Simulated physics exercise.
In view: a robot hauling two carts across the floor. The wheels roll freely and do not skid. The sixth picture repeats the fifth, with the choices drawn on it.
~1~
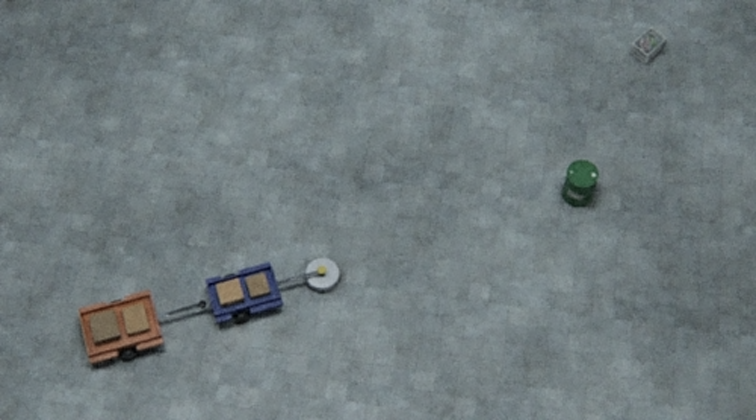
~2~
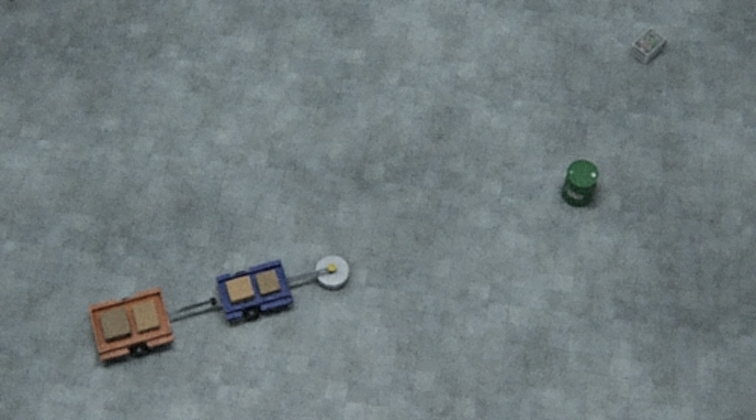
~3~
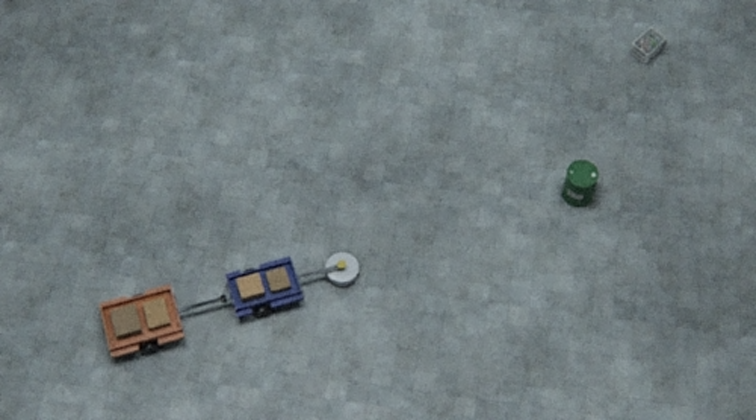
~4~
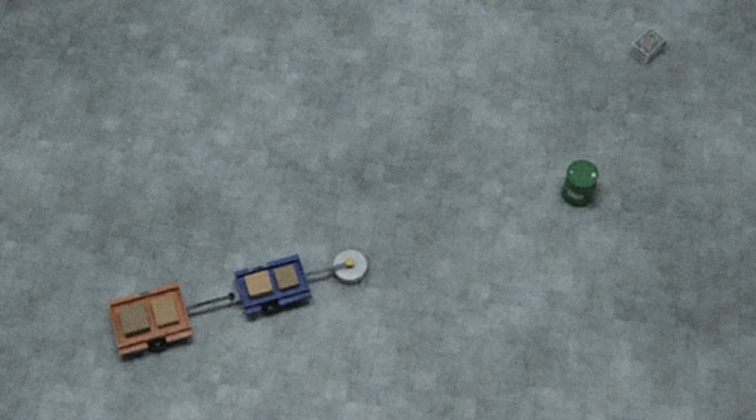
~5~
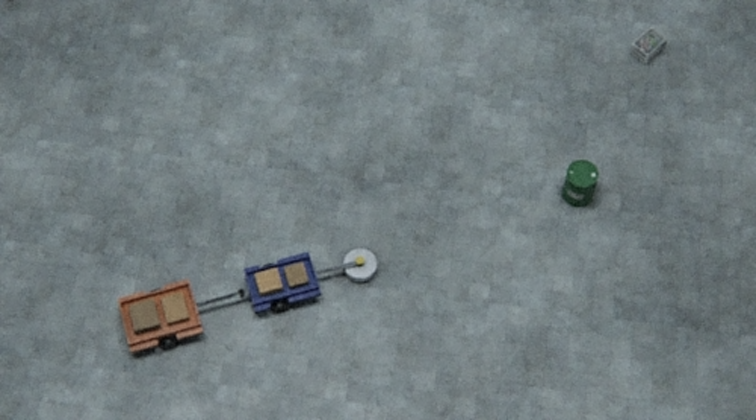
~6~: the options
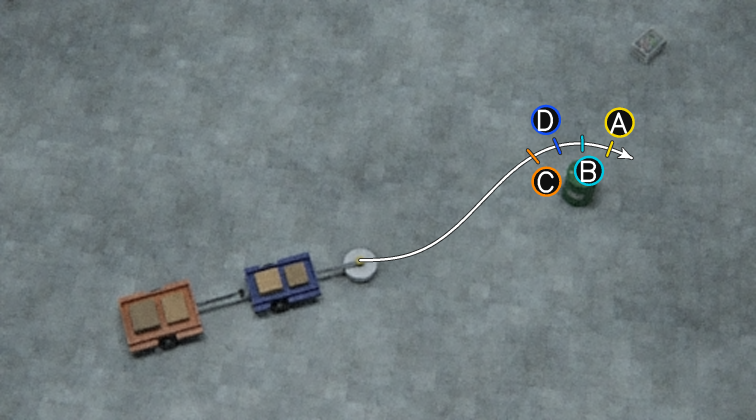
The clip opens on a mottled grey floor, where a small round white robot is hitched to a blue cart and an orange cart, both carrying brown boxes. The robot pulls them slowly a short way right and slightly upward, while the green drum and small grey object stay still.
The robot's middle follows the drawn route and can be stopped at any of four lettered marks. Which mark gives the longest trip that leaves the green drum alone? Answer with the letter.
The farthest safe stop is B.
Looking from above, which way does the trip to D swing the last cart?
Anticlockwise.
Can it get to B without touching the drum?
Yes.
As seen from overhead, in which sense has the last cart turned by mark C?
Anticlockwise.
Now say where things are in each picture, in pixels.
In the first frame, orange cart (120, 326); green drum (578, 194); robot (322, 274).
In the second frame, robot (332, 271); blue cart (254, 289); orange cart (131, 323); green drum (578, 194).
In the third frame, robot (342, 268); blue cart (264, 286); orange cart (141, 320); green drum (578, 194).
In the fourth frame, robot (350, 266); blue cart (272, 284); orange cart (150, 318); green drum (578, 194).
In the fifth frame, robot (360, 264); blue cart (282, 281); orange cart (160, 315); green drum (578, 194).
On the marked copy, A at (610, 149); B at (582, 144); C at (533, 156); D at (557, 146); the route from (360, 260) via (494, 189) to (632, 158).
Following B. Soon after the start, robot (450, 236), last cart (256, 290).
Later, robot (512, 176), last cart (346, 265).
In the end, robot (581, 148), last cart (416, 230); nothing has been touched.
As for the rest, A is too far, the drum has been hit; C is safe but short; D is safe but short.
